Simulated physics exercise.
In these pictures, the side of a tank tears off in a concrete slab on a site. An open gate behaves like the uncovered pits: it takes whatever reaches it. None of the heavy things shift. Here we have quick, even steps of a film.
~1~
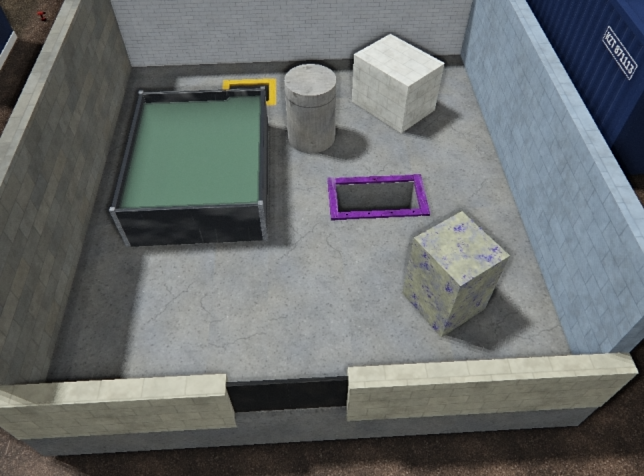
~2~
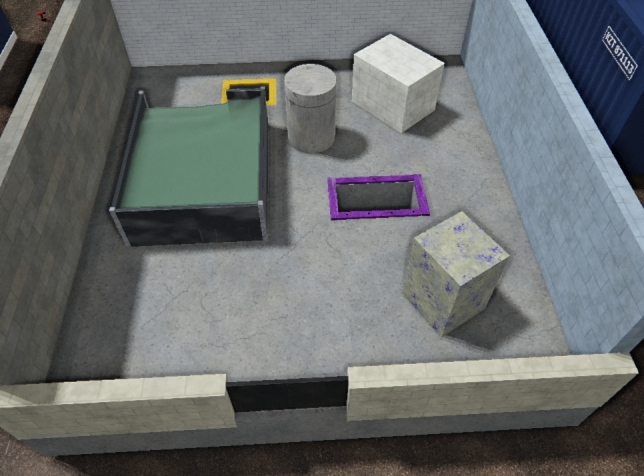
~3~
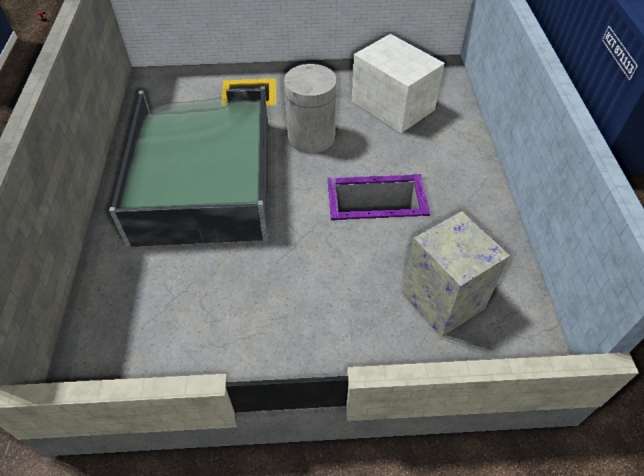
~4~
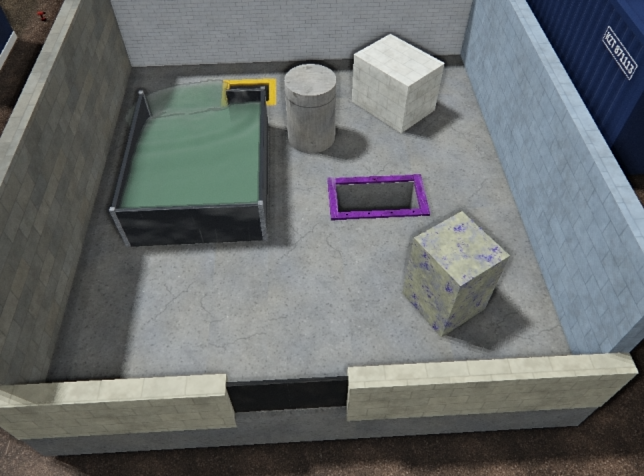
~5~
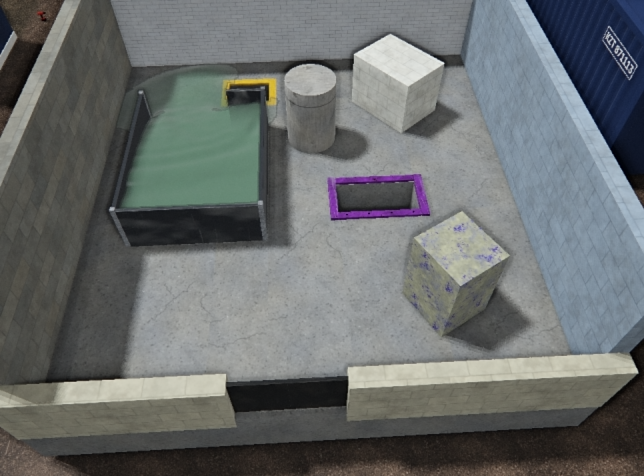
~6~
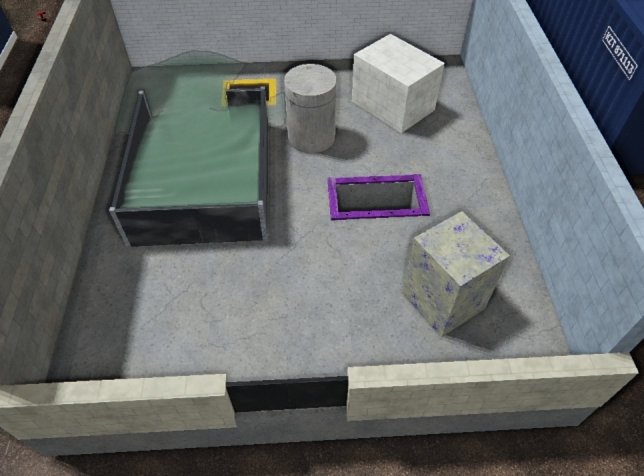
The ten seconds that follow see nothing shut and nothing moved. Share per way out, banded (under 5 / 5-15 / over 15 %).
As I see it, the gate will likely win a minor part below five per cent. The purple pit will likely win a minor part below five per cent. The yellow pit will likely win a major part beyond fifteen per cent.
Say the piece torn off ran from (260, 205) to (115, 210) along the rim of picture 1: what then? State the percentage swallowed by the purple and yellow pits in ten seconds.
Approximately, purple takes 8 % and yellow takes 6 %.
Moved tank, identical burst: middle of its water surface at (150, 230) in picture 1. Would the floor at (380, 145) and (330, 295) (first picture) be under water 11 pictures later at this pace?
Going point by point, I get high and dry then high and dry.
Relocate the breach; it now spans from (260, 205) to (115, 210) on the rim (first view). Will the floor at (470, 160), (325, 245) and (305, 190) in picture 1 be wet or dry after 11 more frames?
Unsoaked, then unsoaked, then unsoaked.
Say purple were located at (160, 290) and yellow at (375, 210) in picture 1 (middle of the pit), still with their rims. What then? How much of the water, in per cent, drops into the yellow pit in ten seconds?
Out of a hundred parts, 6 go to yellow.
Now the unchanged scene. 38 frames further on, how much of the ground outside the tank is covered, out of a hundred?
Close to 65 %.
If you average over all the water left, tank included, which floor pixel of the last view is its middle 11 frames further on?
The water's centre sits above (198, 136).
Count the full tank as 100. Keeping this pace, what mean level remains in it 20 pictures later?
Some 38 per cent.
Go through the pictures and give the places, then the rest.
In the first picture, still water in the open tank at (196, 148).
In the second picture, the front is at a hidden place, out from the gap on the open tank's far side.
In the third picture, water pours out on the open tank's far side and has run to a hidden place.
In the fourth picture, the front is at (227, 84), out from the gap on the open tank's far side.
In the fifth picture, water pours out on the open tank's far side and has run to (219, 66).
In the sixth picture, water pours out on the open tank's far side and has run to (148, 66).
A moment on, water covers 15 % of the floor; the gate 0 %, the purple pit 0 %, the yellow pit 3 %.
Next, water covers 20 % of the floor; the gate 0 %, the purple pit 0 %, the yellow pit 6 %.
Then, water covers 35 % of the floor; the gate 0 %, the purple pit 0 %, the yellow pit 12 %.
Later, water covers 65 % of the floor; the gate 0 %, the purple pit 1 %, the yellow pit 23 %.
In the end, water covers 95 % of the floor; the gate 0 %, the purple pit 1 %, the yellow pit 31 %.
